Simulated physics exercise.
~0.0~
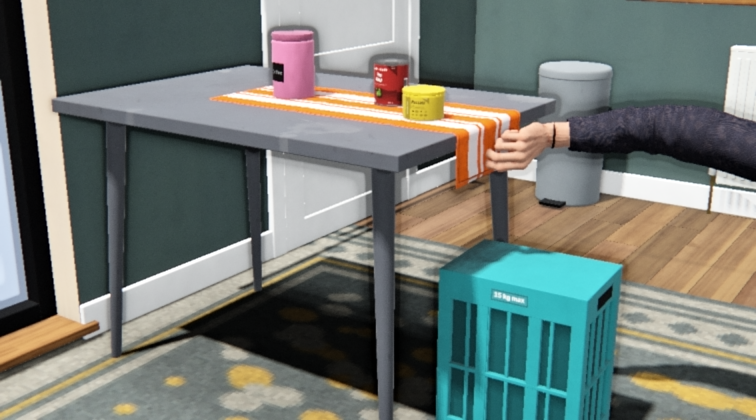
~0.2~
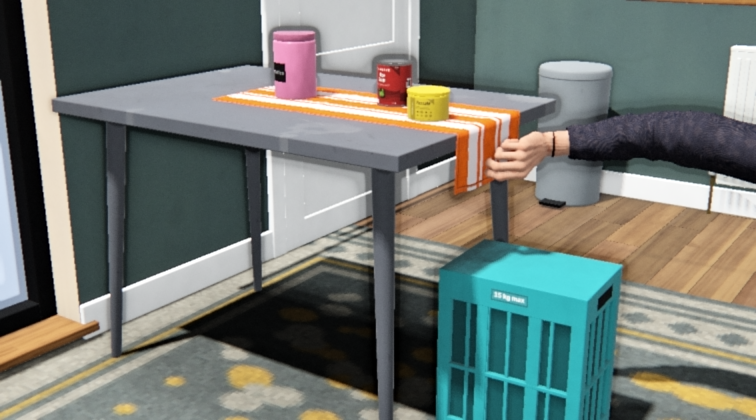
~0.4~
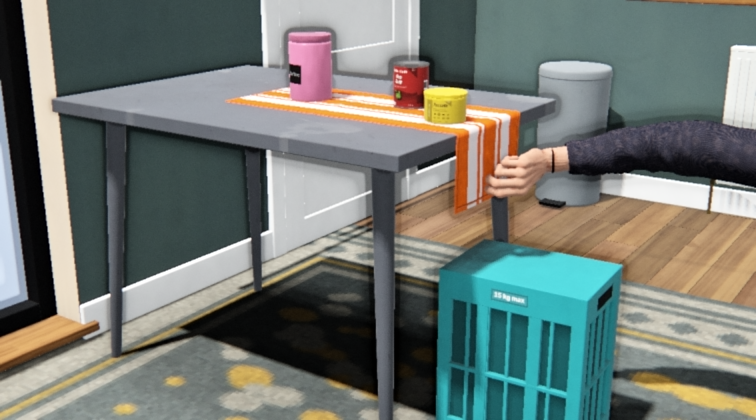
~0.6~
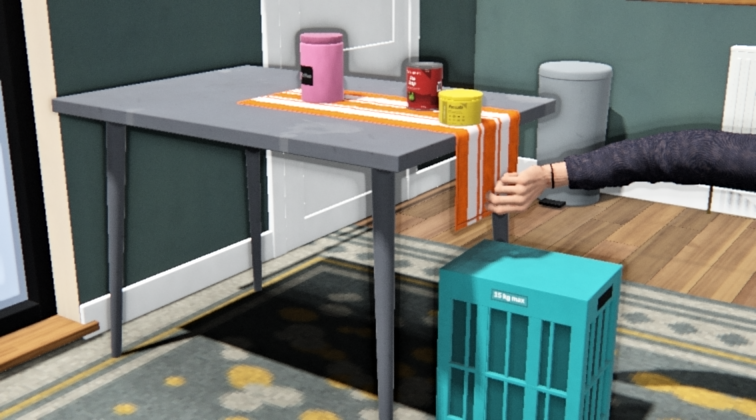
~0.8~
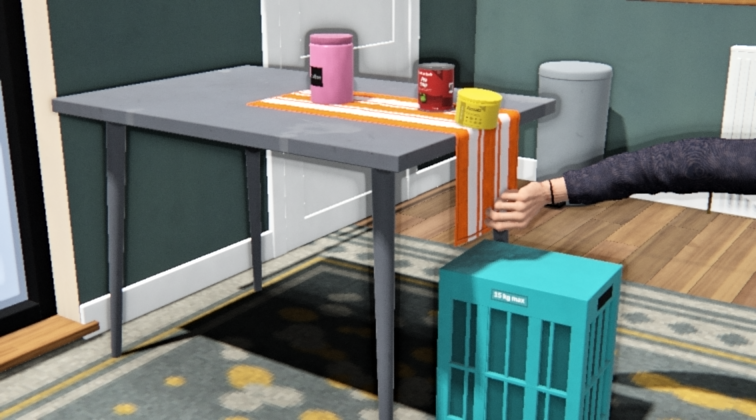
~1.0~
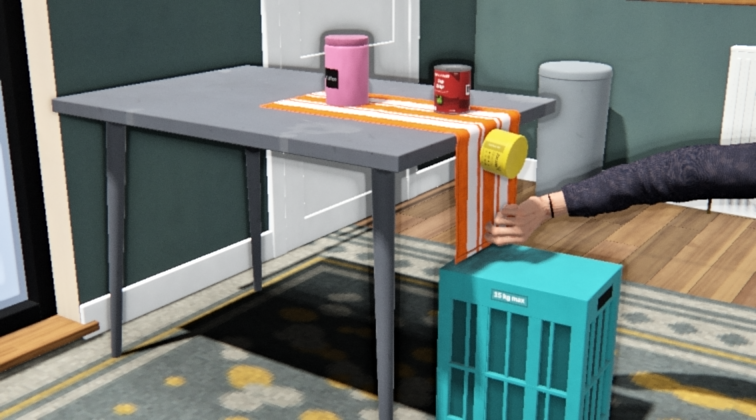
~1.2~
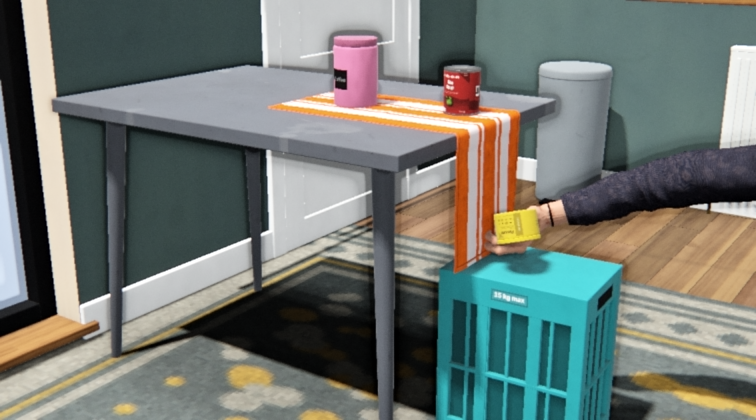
We see a hand pull the hanging end of an orange and white striped cloth down toward a turquoise crate, carrying a pink canister, red tin and yellow tub rightward along a grey table, until the tub tips over the edge and drops while the others stay upright on top.
